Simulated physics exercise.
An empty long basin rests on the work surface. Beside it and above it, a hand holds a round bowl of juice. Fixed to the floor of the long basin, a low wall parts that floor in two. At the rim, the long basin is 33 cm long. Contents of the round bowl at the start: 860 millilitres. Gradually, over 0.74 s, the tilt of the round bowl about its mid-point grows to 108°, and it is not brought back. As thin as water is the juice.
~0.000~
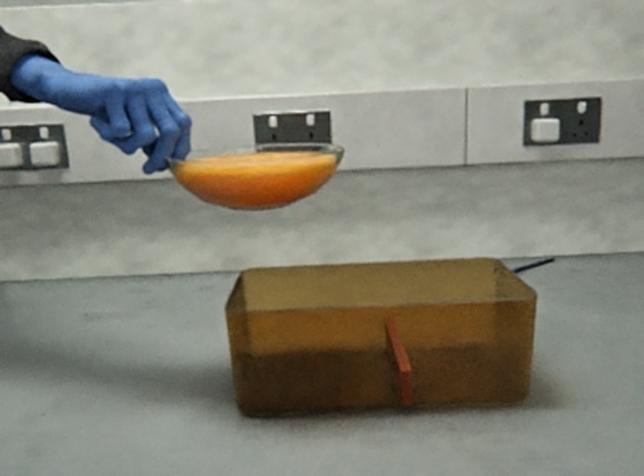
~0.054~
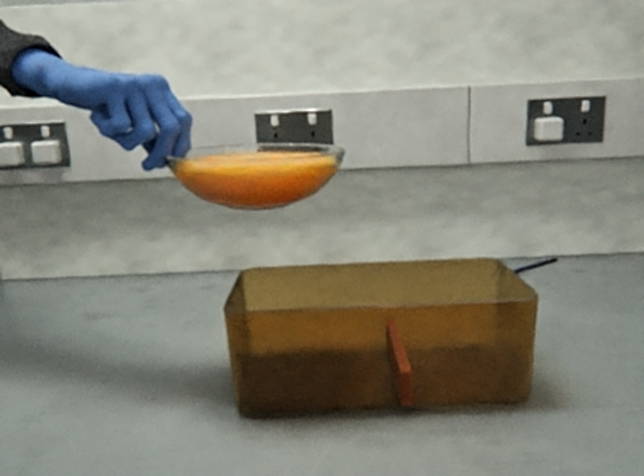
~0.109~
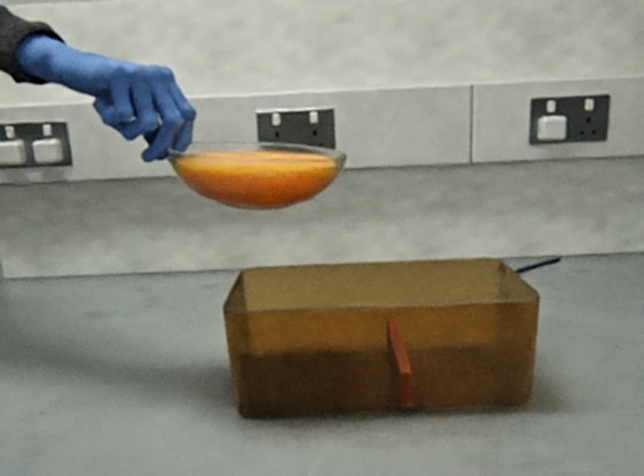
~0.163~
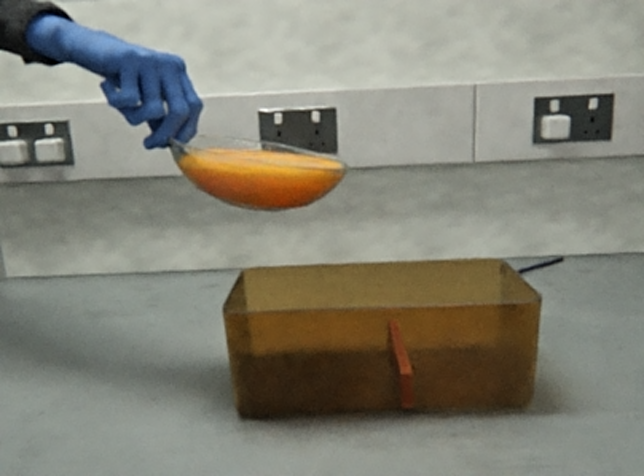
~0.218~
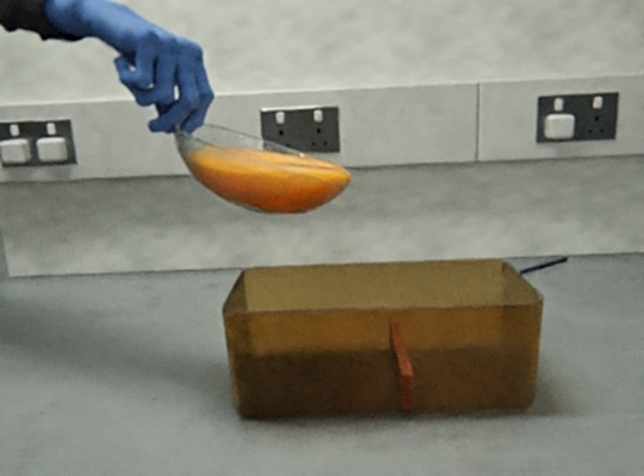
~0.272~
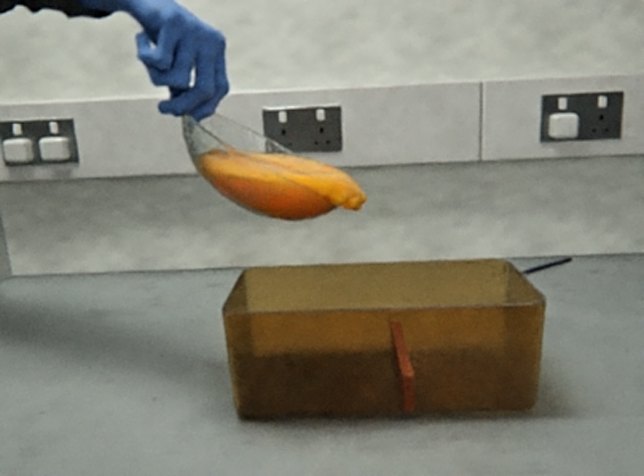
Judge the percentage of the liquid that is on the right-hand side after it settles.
My estimate is 41 %.
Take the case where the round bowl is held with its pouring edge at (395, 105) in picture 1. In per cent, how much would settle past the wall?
It would then come to around 60 percent.
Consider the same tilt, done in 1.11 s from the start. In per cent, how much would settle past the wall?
Then you'd be looking at around 55 in a hundred.
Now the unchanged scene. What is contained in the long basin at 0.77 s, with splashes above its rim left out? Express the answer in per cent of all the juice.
Looks like about 82 % of the whole amount.
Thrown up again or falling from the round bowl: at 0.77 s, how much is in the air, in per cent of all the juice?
About 14 per cent.
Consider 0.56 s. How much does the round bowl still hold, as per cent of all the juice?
At that time about 0 in a hundred parts are still held.
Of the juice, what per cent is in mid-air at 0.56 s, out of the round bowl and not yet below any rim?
It comes to about 9 percent.
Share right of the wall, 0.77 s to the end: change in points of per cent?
The share ends bigger than before, by about 5 %.
After 0.56 s the tilt is 93° and 0 per cent is still to pour, 43 is left of the wall and 47 right of it.
After 0.77 s the tilt is 108° and 0 per cent is still to pour, 47 is left of the wall and 35 right of it.
After 1.00 s the tilt is 108° and 0 per cent is still to pour, 51 is left of the wall and 42 right of it.
After 1.24 s the tilt is 108° and 0 per cent is still to pour, 53 is left of the wall and 41 right of it.
In the end 53 per cent lies left of the wall, 41 right of it and 6 outside.
